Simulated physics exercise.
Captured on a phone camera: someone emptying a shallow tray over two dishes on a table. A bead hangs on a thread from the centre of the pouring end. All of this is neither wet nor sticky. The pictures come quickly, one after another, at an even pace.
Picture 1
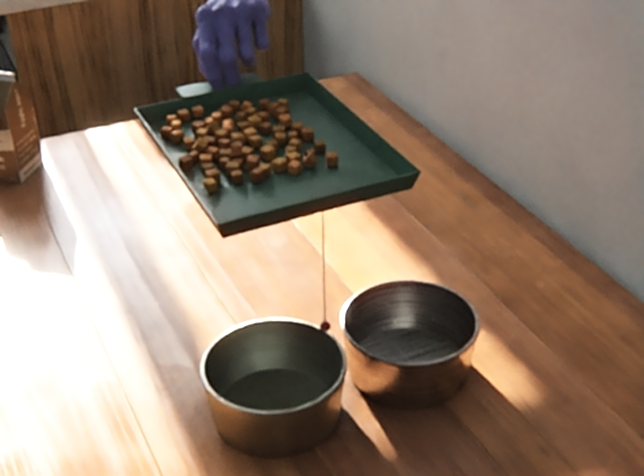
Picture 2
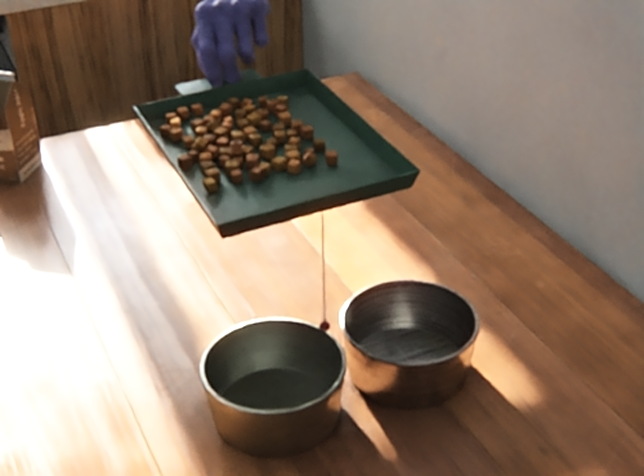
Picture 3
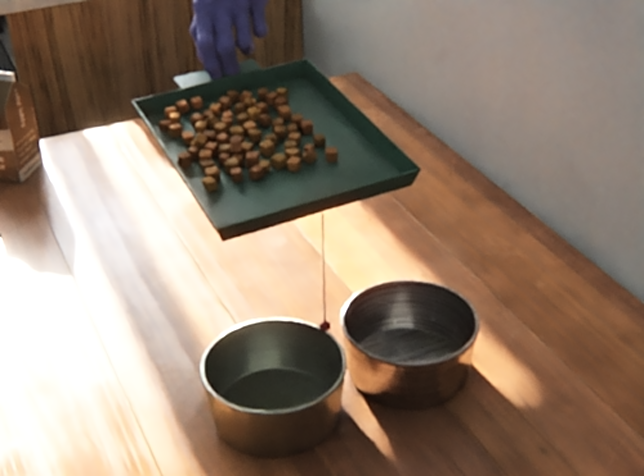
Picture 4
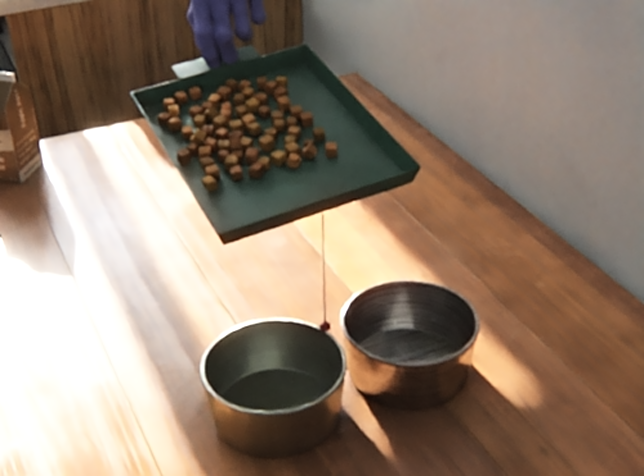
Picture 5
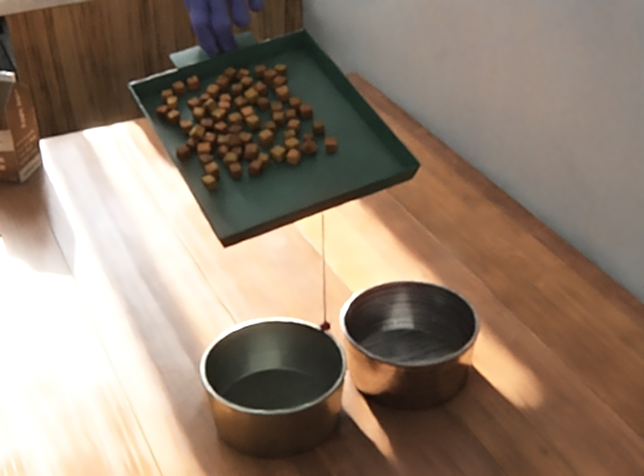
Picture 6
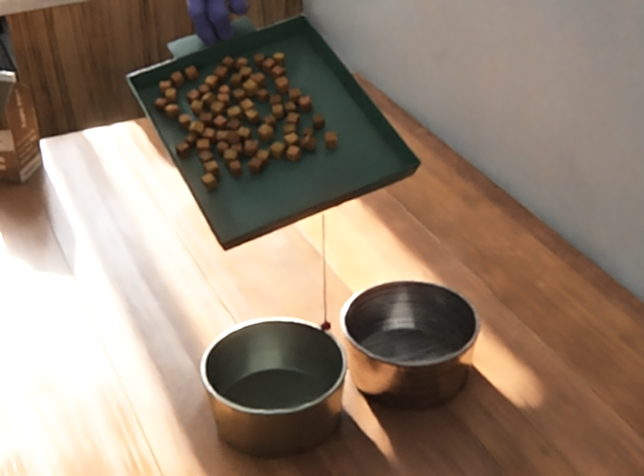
On a sunlit wooden table, a purple-gloved hand tilts a green tray of small brown cubes above two metal dishes, its far end rising and left front corner dipping slightly, while a bead hangs still on a thread.
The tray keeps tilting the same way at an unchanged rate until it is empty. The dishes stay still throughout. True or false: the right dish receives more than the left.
False, the left dish receives more.
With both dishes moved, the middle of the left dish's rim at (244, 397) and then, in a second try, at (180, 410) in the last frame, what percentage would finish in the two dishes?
Close to 70 %, followed by close to 60 %.
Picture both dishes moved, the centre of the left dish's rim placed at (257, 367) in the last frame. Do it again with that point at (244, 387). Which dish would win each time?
First try: The leftmost dish. Second try: The leftmost dish.
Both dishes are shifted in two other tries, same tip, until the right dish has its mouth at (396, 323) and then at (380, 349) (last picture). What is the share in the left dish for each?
Roughly 90 per cent, then roughly 80 per cent.
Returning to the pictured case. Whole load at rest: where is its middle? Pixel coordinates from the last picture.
Roughly at (250, 406), give or take.
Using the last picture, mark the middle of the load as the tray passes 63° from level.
The middle of the pieces lands at roughly (235, 192).
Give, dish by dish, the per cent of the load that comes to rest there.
Final share: Left dish at 70 per cent, right dish at 0 per cent.
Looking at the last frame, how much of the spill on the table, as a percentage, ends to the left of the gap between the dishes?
About 100 per cent.
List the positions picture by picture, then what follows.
Corners of the pouring end at (221, 219) and (413, 170), level; middle of the load at (238, 140), brown sugar cubes; left dish at (304, 427); right dish at (444, 379); bead on its thread at (325, 326), in the first picture.
Corners of the pouring end at (221, 220) and (412, 169), level; middle of the load at (238, 138), in the second picture.
Corners of the pouring end at (221, 223) and (412, 167), tipped barely, lowest at the left corner; middle of the load at (237, 134), in the third picture.
Corners of the pouring end at (221, 228) and (413, 165), tipped a little, lowest at the left corner; middle of the load at (237, 127), in the fourth picture.
Corners of the pouring end at (222, 233) and (413, 163), tipped a little, lowest at the left corner; middle of the load at (236, 121), in the fifth picture.
Corners of the pouring end at (222, 237) and (413, 160), tipped clearly, lowest at the left corner; middle of the load at (235, 114); left dish at (304, 427); right dish at (444, 379), in the sixth picture.
Soon, tray tipped steeply; nearly all on the tray; a stray few in the air.
A while on, tray tipped past a quarter turn; about two thirds on the tray; a small part in the left dish; a small part outside both; a small part in the air.
Towards the end, tray tipped past a quarter turn; about two thirds in the left dish; about a third outside both.
Finally, tray tipped past a quarter turn; about two thirds in the left dish; none in the right dish; about a third outside both.
